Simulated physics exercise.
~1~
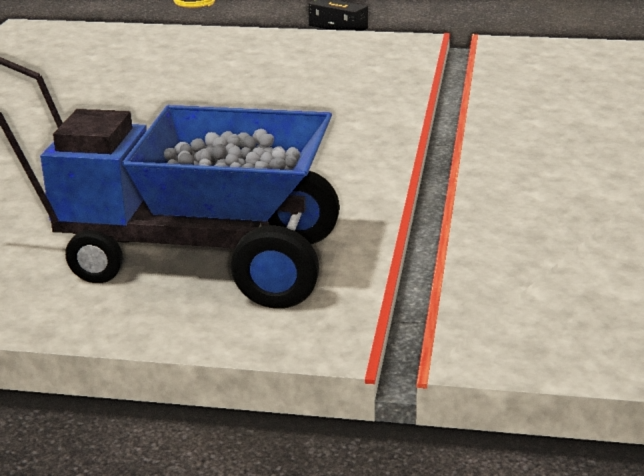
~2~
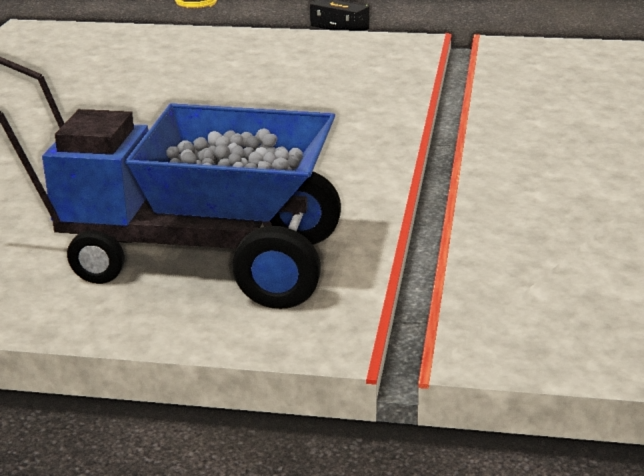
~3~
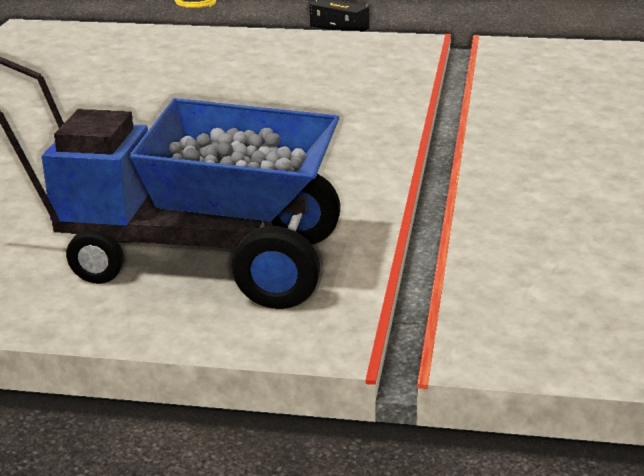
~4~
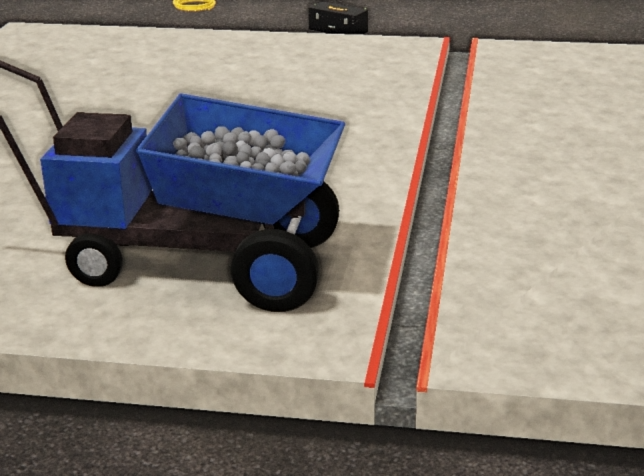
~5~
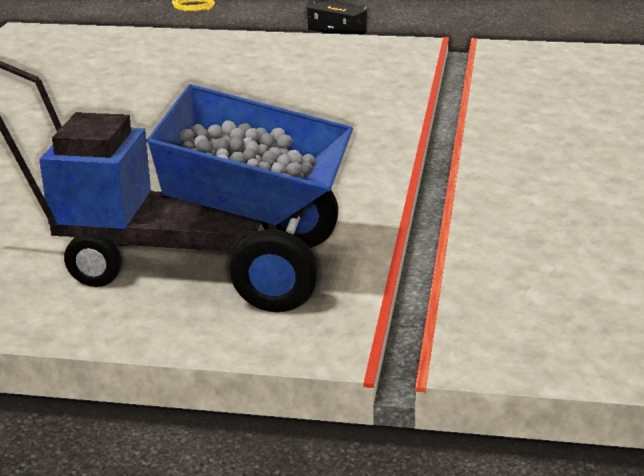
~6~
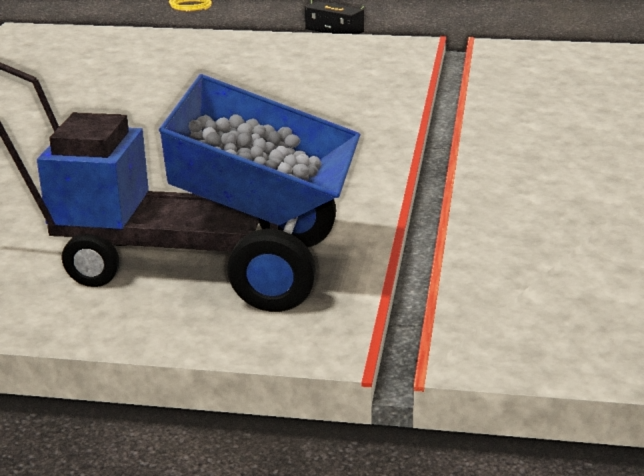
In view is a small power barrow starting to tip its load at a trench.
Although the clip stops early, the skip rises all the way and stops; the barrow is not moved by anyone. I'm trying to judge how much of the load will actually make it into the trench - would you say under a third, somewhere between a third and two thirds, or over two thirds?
I would say somewhere between a third and two thirds.
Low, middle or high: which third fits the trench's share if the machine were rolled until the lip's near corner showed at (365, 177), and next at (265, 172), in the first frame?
At spot one the answer is under a third, and at spot two it is the middle third.
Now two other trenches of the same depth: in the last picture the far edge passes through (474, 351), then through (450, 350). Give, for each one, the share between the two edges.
Roughly 100 per cent, then roughly 90 per cent.
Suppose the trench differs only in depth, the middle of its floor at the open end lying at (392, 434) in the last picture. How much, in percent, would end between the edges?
It comes out near 70 percent.
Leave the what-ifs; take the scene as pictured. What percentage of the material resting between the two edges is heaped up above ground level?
About 40 per cent.
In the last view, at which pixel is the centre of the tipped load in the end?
Resting centre, last frame: Roughly (423, 278).
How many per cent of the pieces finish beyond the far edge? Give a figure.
About 40 %.
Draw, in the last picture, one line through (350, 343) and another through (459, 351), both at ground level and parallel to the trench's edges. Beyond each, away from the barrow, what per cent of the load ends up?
100 and 20 in a hundred.
Soon, skip tipped steeply; all in the skip.
A while on, skip tipped right over; about two thirds in the skip; about a quarter in or heaped over the trench; a small part beyond it; a stray few falling.
Towards the end, skip tipped right over; a small part in the skip; a stray few short of the trench; about half in or heaped over the trench; about a third beyond it.
Finally, skip tipped right over; a stray few in the skip; a stray few short of the trench; about two thirds in or heaped over the trench; about a third beyond it.
